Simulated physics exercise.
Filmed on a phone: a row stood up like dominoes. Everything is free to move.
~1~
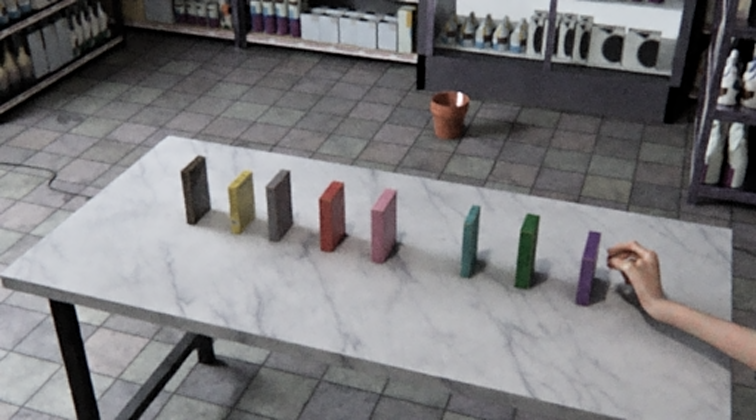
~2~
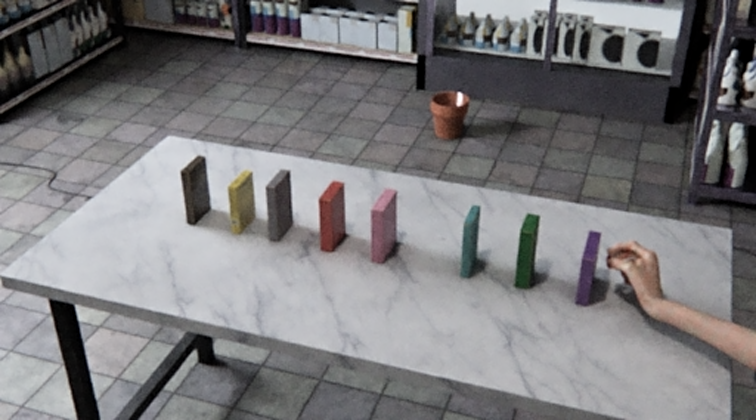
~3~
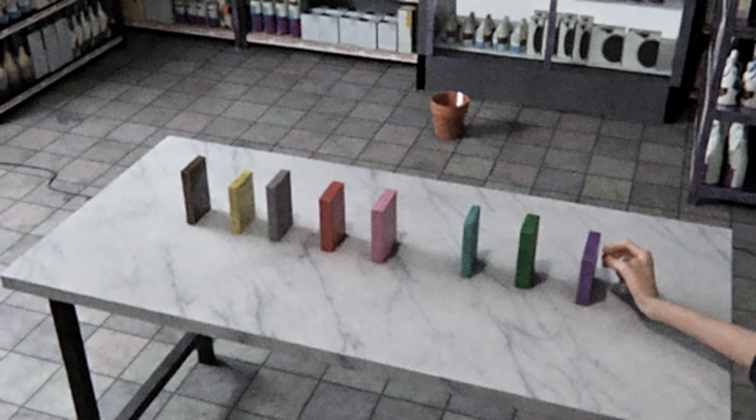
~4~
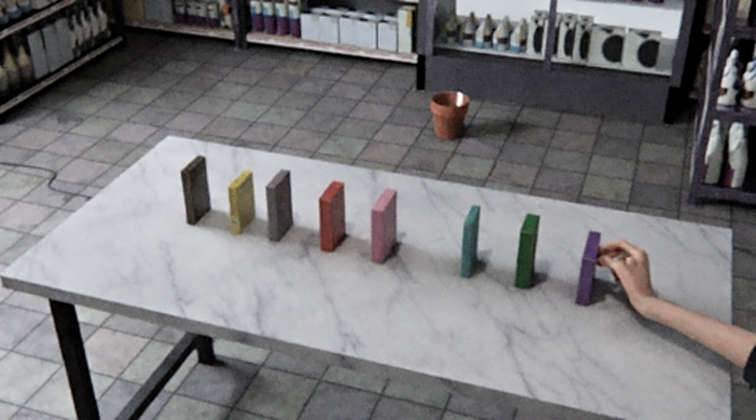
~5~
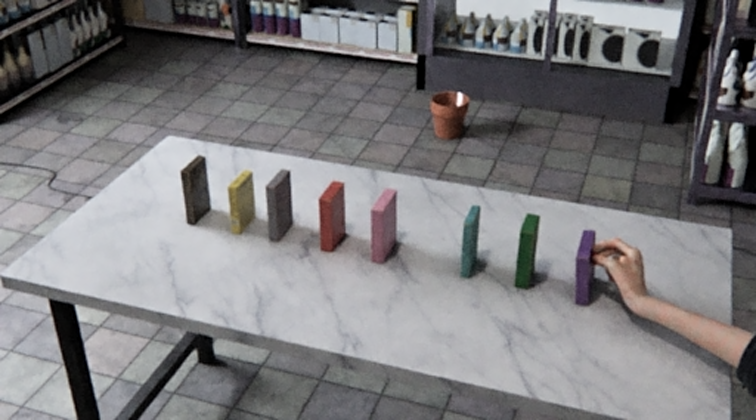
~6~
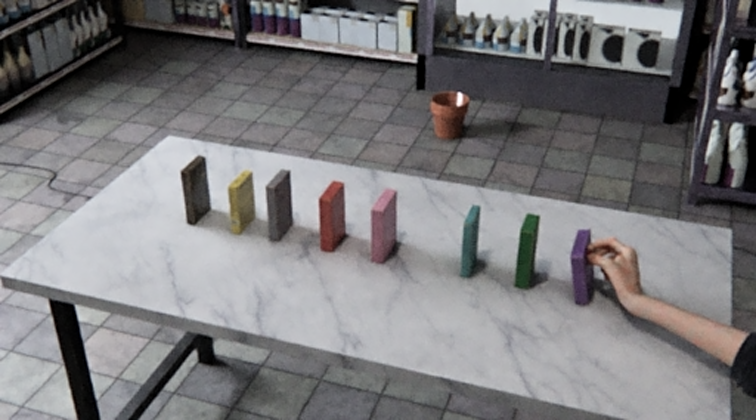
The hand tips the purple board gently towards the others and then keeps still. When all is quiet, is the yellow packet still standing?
The yellow packet is still upright.
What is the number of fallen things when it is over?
In all, 3.
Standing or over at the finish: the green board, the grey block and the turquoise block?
The green board falls over; the grey block is still upright; the turquoise block falls over.
Then, 0.40 s past the last view, purple board 92° over; green board rocked 13° from its first pose.
Then, 0.70 s past the last view, purple board 90° over; turquoise block on its side; green board on its side.
Finally, down or leaning hard on the table, green board and turquoise block; the other 4 still in place. Final places as the last picture's camera would see them, yellow packet near (242, 202).
